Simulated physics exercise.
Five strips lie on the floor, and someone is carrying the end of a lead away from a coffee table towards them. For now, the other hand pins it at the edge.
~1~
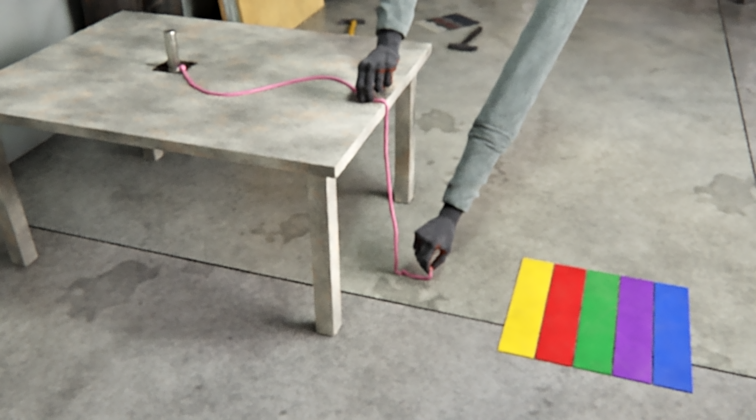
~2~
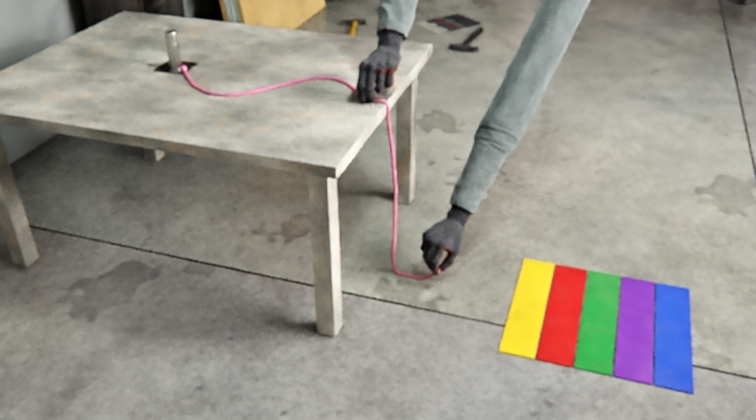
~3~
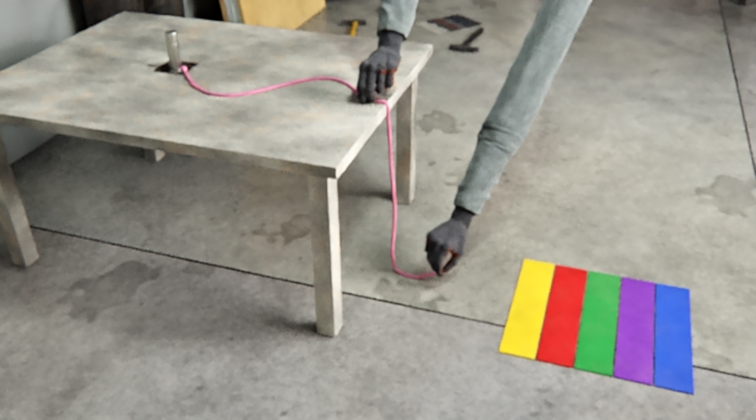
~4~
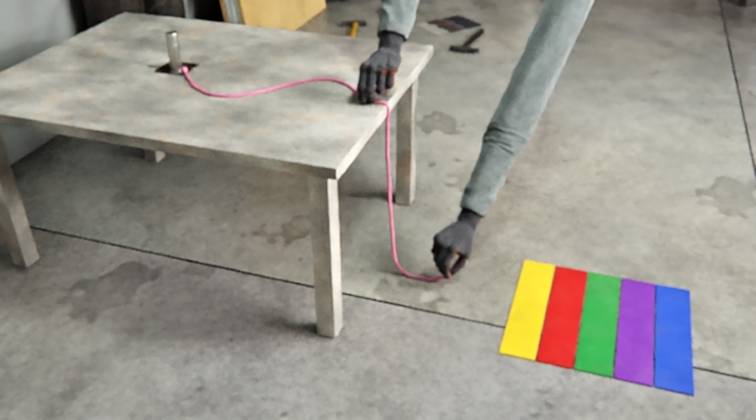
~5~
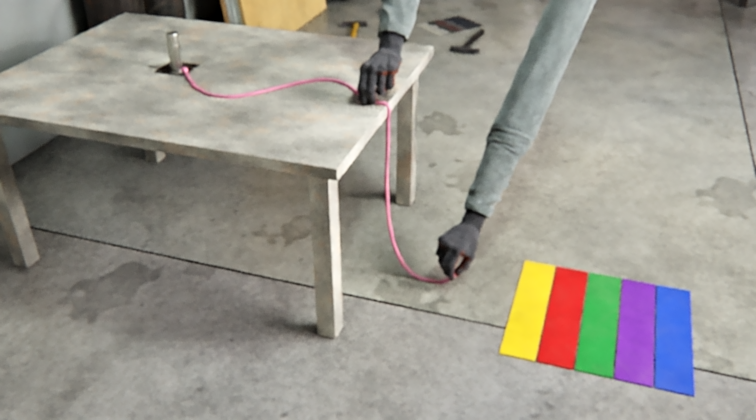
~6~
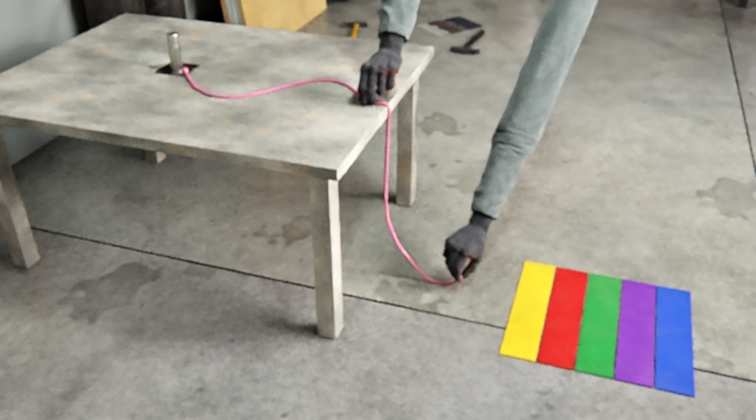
The clip opens on a pink cord running across a table and over its edge, pinned there by one gloved hand while another holds its end near the floor. The lower hand then moves the end slightly right, towards five coloured strips, as the hanging cord bends into a slanting curve.
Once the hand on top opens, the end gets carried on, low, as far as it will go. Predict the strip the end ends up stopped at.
The end ends up at the purple strip.
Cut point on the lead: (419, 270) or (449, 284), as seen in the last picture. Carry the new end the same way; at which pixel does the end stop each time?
Near (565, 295) and (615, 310).
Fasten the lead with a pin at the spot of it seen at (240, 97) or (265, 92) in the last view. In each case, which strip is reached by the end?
Green; green.
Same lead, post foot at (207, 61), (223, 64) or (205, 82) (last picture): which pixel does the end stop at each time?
Try by try: (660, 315), (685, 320) and (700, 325).
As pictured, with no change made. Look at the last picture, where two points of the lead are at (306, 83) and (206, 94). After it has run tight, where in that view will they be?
Roughly (344, 96) for the first and (248, 80) for the second.
Soon after, end near (569, 298); over red.
Then, end near (614, 307); over green.
At full stretch, end near (640, 312); over purple. The purple one.
